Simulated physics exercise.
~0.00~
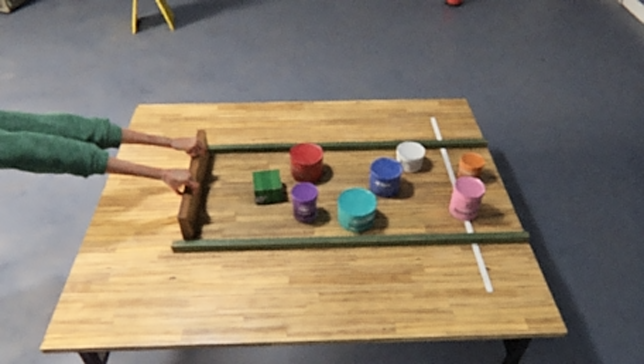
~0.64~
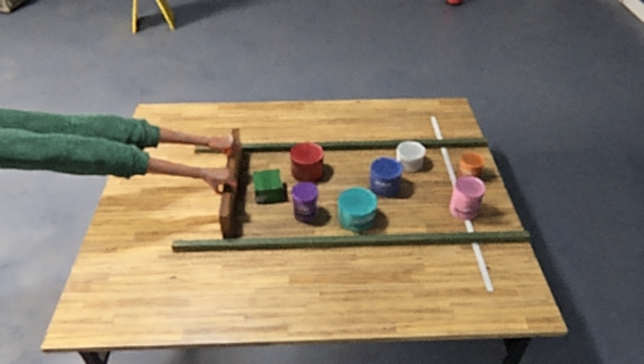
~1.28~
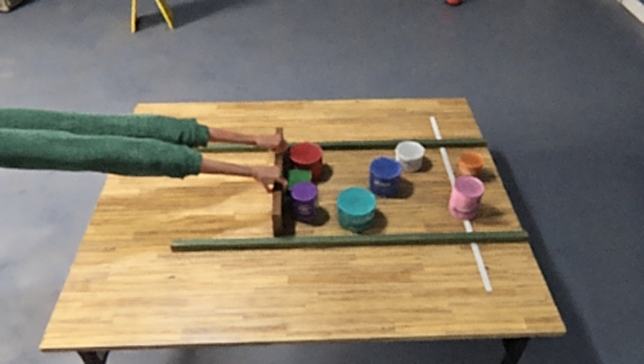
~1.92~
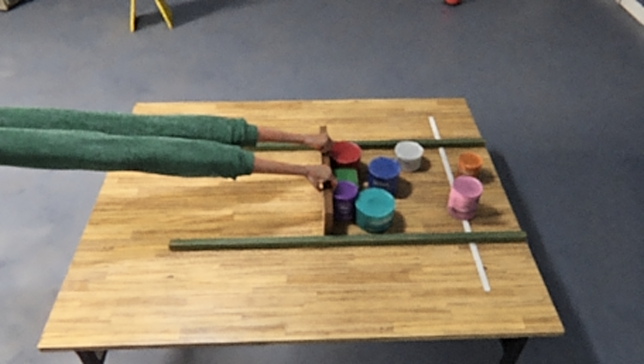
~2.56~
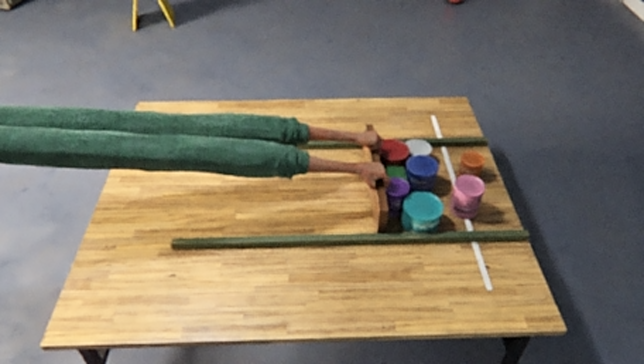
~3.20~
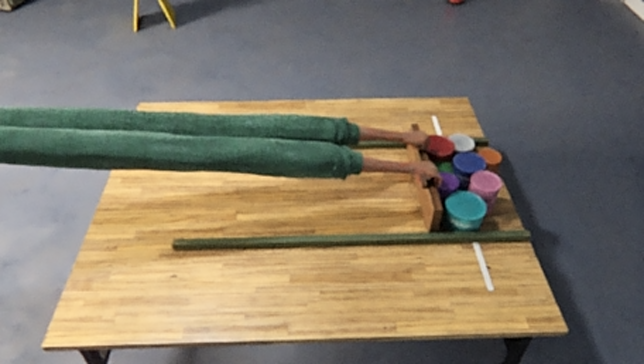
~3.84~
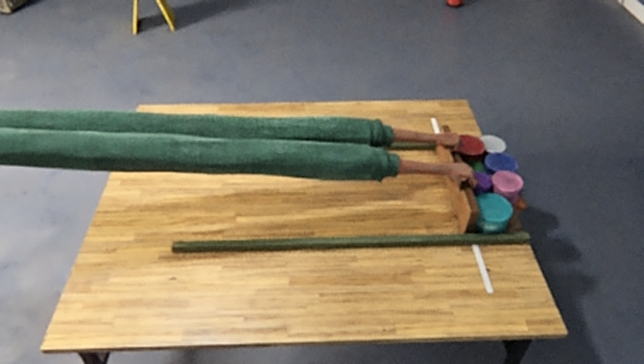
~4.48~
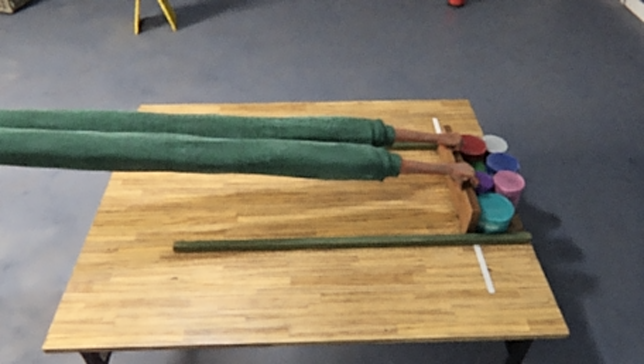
At first, two green-sleeved arms hold a wooden plank upright at the left of a tabletop, facing a green box and a scatter of colorful pails between two green rails. The hands slide the plank right, reaching the green box and then the purple and red pails. The turquoise, blue and white pails are gathered into the moving cluster, which crosses the white tape and presses up to the pink and orange pails. Near the table's right edge, the orange pail disappears from view. The plank stops at the tape, with the remaining pails crowded against it at the edge.
